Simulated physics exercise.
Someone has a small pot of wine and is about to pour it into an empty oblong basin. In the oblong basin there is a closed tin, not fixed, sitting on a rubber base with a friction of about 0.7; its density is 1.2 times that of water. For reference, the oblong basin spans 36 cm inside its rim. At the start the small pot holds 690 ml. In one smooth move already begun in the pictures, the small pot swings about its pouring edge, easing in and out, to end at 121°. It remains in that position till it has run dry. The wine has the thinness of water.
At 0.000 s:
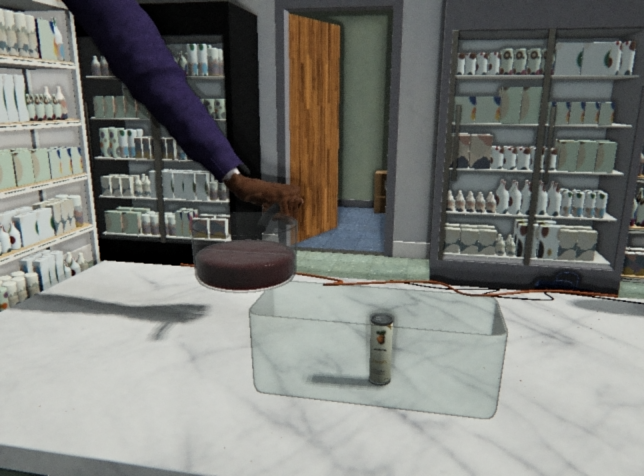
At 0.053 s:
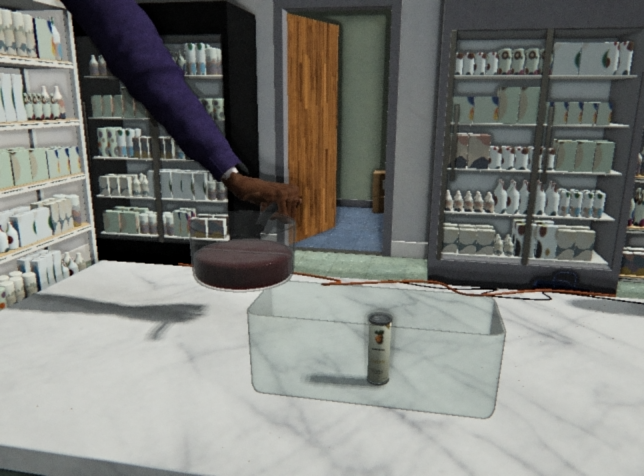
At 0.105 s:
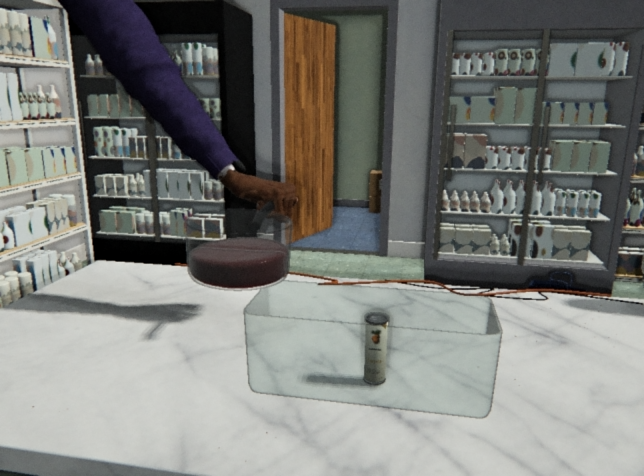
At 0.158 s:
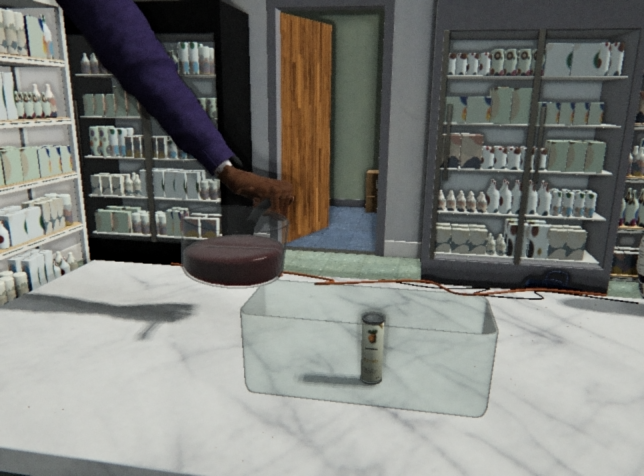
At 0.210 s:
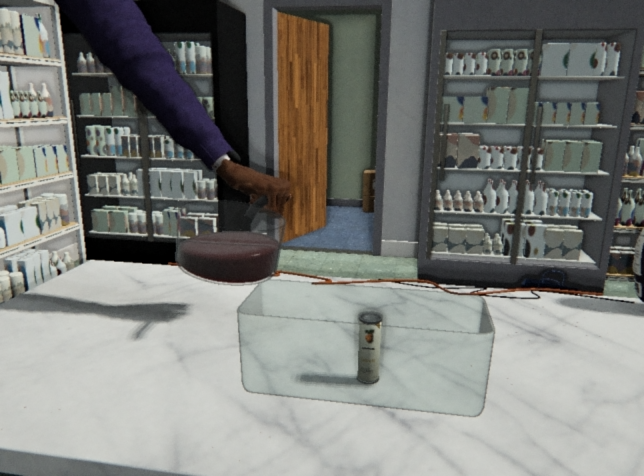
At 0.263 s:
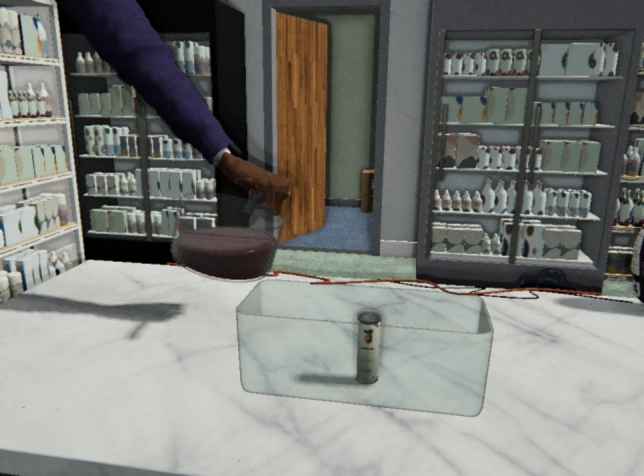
A small pot of dark wine, held by a hand in a purple sleeve, tilts slightly to the right above a marble counter, beside a clear oblong basin containing a closed tin, while the view drifts slightly.
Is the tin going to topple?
It tips.
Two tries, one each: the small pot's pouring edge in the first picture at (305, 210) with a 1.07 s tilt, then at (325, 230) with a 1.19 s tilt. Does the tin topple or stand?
First it stays on its base; then it stays on its base.
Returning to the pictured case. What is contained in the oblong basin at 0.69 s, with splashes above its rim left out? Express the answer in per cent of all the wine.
Around 1%.
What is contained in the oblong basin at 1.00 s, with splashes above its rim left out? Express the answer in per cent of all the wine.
Around 72 in a hundred.
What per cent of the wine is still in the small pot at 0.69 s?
At that time about 70 in a hundred parts are still held.
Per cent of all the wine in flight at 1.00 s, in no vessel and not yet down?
Some 20 % is up in the air.
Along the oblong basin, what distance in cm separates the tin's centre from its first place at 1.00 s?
Centre to centre, close to 1 cm.
After 0.69 s the tilt is 76° and 70 per cent is still to pour; the tin stands where it began.
After 1.00 s the tilt is 114° and 9 per cent is still to pour; the tin leans 10°.
After 1.33 s the tilt is 121° and 0 per cent is still to pour; the tin lies on its side.
After 1.69 s the tilt is 121° and 0 per cent is still to pour; the tin lies on its side.
In the end the tin lies on its side.
